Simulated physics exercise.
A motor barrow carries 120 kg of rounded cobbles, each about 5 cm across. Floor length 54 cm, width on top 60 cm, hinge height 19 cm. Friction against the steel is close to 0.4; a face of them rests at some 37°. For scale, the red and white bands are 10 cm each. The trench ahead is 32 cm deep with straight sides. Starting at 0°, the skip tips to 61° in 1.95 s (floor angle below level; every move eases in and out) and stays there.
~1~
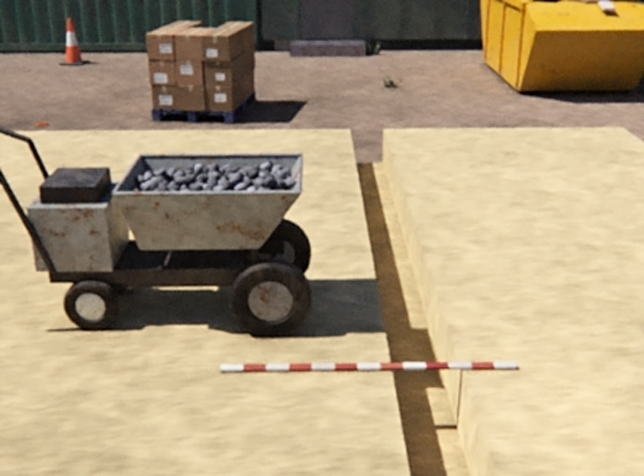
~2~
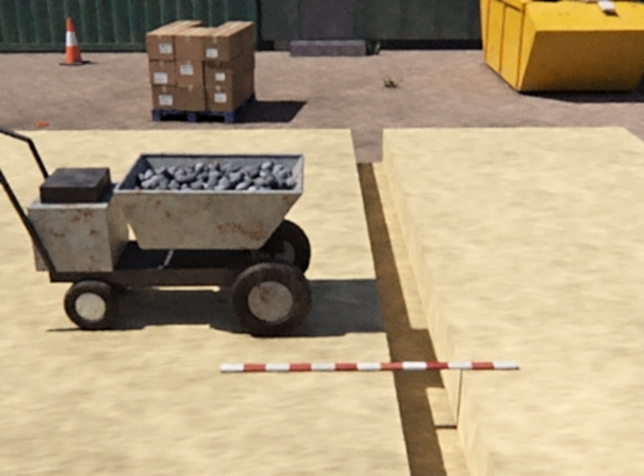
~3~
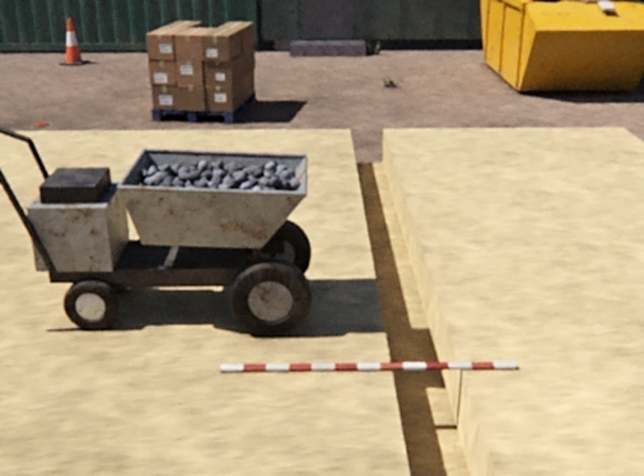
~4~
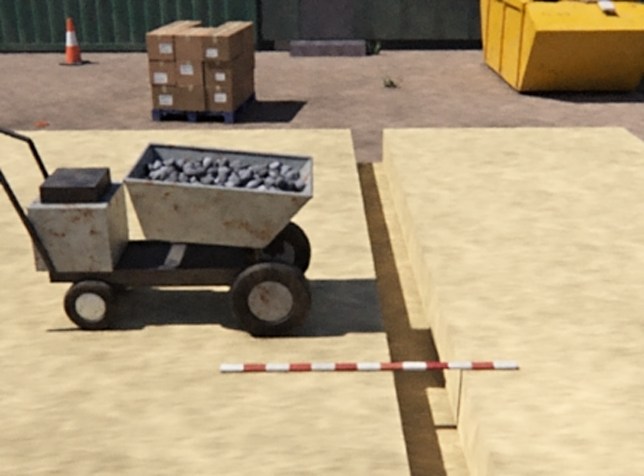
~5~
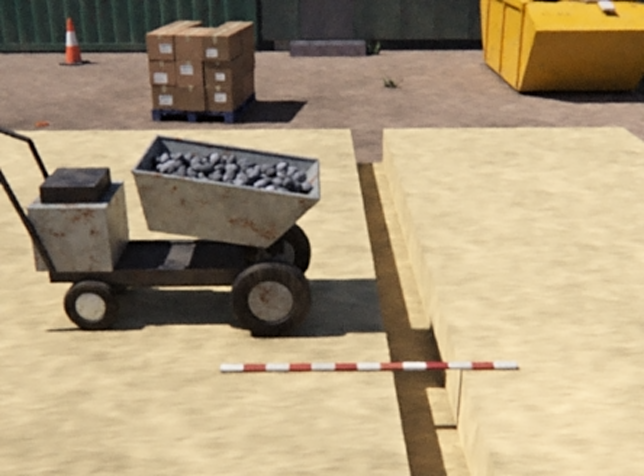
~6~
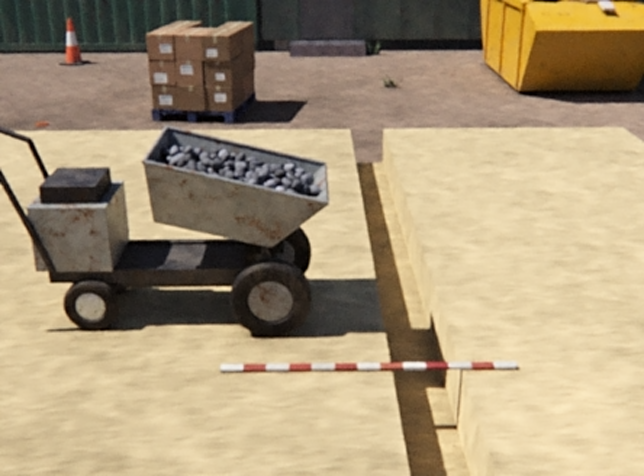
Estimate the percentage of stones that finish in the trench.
Some 67 per cent of it.
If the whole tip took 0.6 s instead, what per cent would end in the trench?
In that case some 40 per cent.
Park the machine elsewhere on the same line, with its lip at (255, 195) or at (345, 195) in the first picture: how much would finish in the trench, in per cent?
Near 45 per cent from the first place, 40 from the second.
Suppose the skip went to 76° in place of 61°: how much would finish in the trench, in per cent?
It would be near 90 per cent.
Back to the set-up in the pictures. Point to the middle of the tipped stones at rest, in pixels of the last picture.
Their middle is at about (412, 349).
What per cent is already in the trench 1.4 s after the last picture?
About 20 per cent by then.
Then, 0.9 s after the last picture the floor is at 51°, 100 % in the skip; the foremost stones are at (374, 232).
Then, 1.4 s after the last picture the floor is at 61°, 79 % in the skip, 21 % in the trench; the foremost stones are at (442, 340).
Then, 1.8 s after the last picture the floor is at 61°, 59 % in the skip, 38 % in the trench, 3 % past the trench; the foremost stones are at (489, 292).
Then, 3.8 s after the last picture the floor is at 61°, 30 % in the skip, 67 % in the trench, 3 % past the trench; the foremost stones are at (519, 297).
